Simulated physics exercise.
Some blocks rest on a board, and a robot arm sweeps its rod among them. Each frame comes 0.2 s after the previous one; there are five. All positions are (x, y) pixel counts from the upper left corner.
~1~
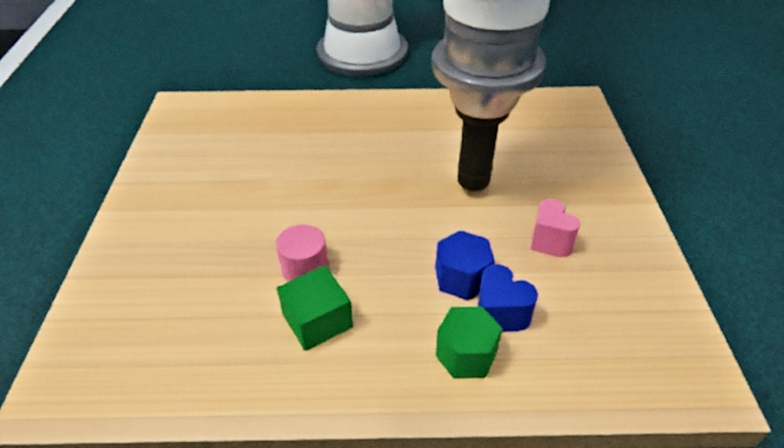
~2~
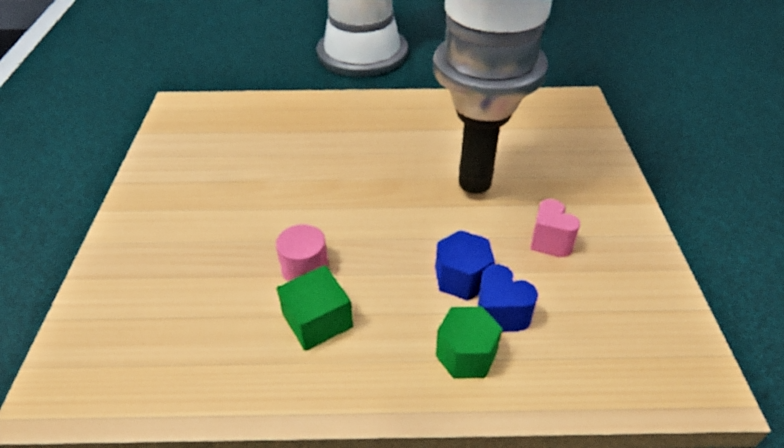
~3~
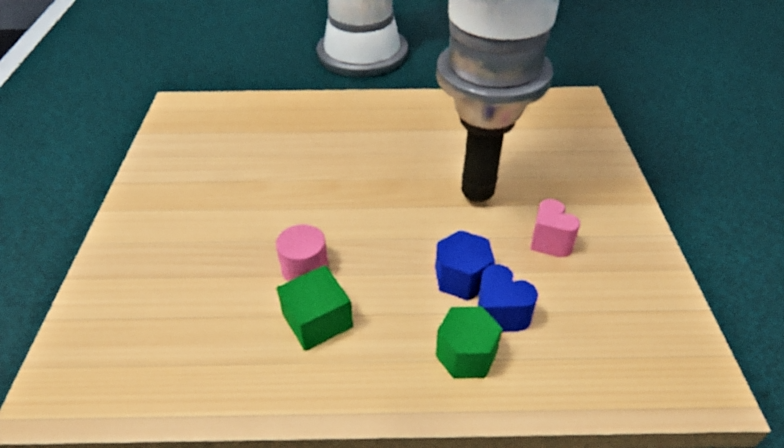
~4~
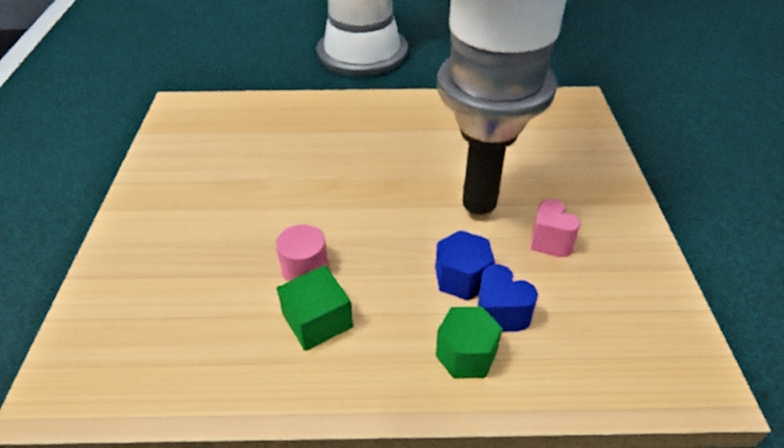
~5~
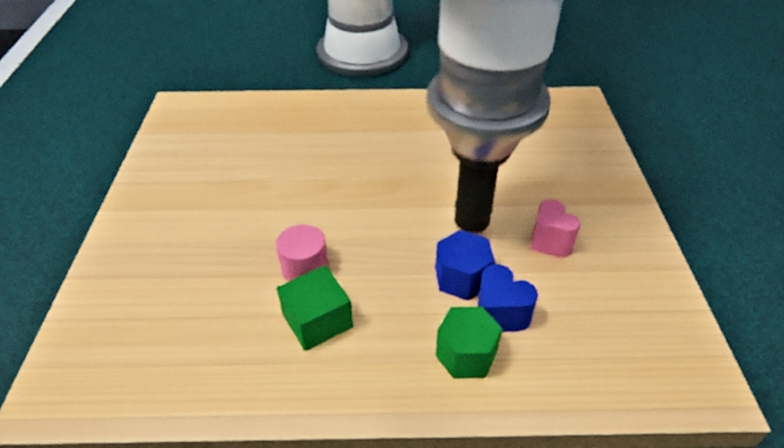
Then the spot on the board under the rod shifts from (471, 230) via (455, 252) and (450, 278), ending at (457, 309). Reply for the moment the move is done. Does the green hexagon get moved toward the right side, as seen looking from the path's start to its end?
The answer is no.
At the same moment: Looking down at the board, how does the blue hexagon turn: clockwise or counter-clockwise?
Looking down, it rotates anti-clockwise.
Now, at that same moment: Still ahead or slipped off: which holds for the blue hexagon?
It is still ahead of the rod.
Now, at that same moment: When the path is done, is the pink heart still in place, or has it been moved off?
It will be resting on its spot.
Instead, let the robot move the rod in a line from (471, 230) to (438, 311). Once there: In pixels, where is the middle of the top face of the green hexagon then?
So, by the moment the path ends, you'll find the top centre of the green hexagon at (484, 373).
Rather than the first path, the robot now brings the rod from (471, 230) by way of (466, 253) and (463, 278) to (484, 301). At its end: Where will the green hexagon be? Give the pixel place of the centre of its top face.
Its top face will be centred at roughly (469, 358).
What follows on the original path. One third of the way, rod (456, 244); blue hexagon (464, 260), turned 15° anticlockwise; blue heart (509, 292).
Two thirds of the way, rod (451, 271); blue hexagon (467, 288), turned 30° anticlockwise; green hexagon (472, 335); blue heart (526, 308), turned 25° anticlockwise.
At the end, rod (458, 301); blue hexagon (475, 322), turned 30° anticlockwise; green hexagon (484, 374); blue heart (543, 323), turned 70° anticlockwise; pink heart in place.
